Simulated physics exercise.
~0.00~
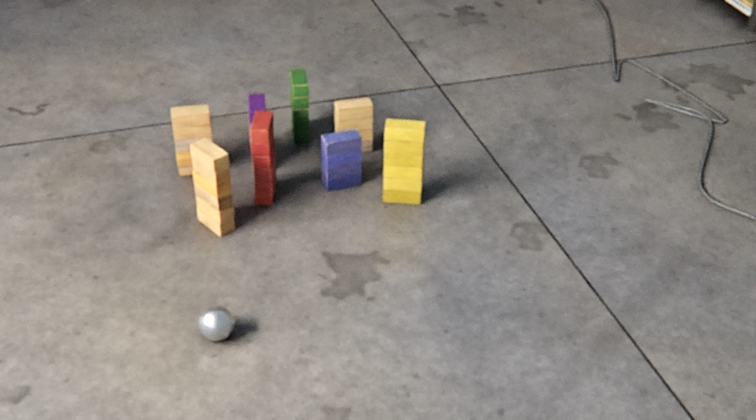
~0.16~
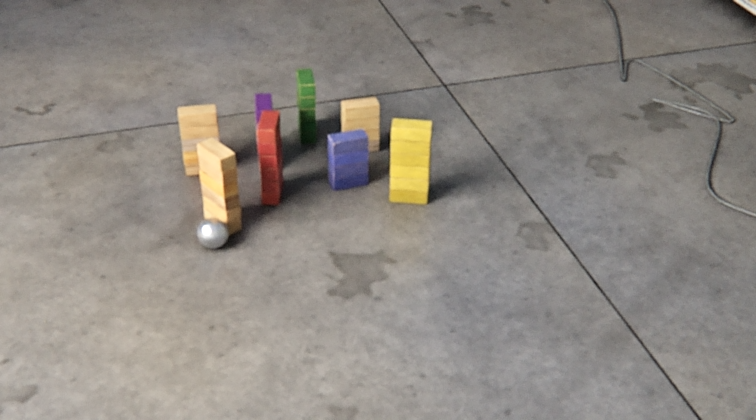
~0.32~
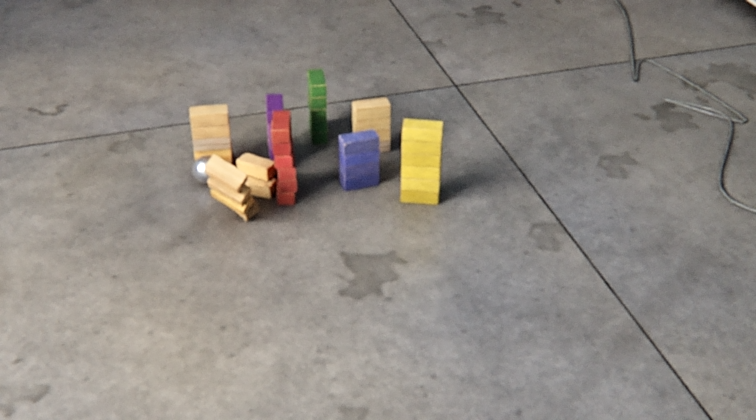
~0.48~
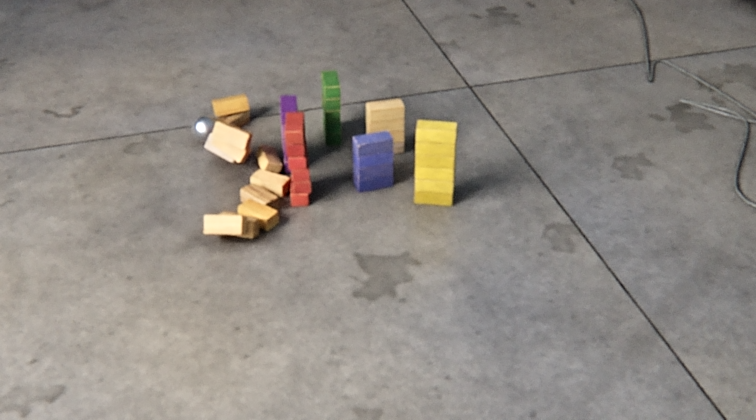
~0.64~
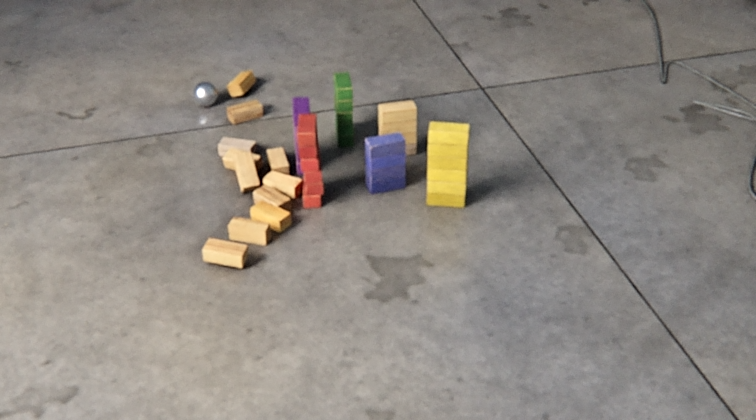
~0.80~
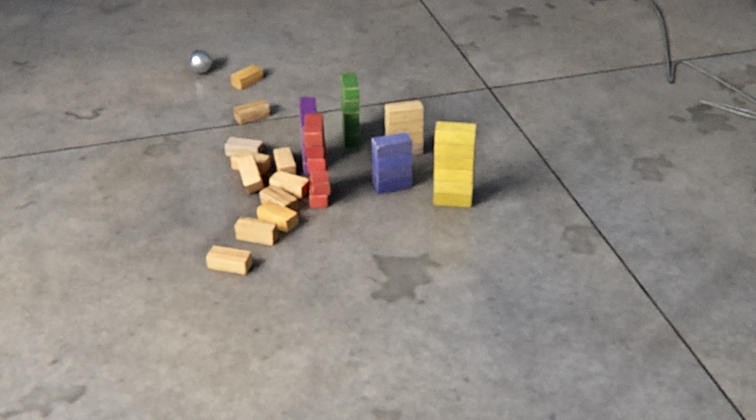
To begin with, a steel ball rolls across a stained concrete floor toward a cluster of eight narrow towers of wooden blocks. It strikes the nearest natural wood tower at its base, and that column breaks apart and topples beside the red one. The ball carries on into the other plain tower at the left, which also collapses, its pieces tumbling around. It then rolls away toward the back, leaving loose blocks scattered over the floor. At the end, the red, purple, green, blue and yellow towers still stand, along with one plain wood tower.
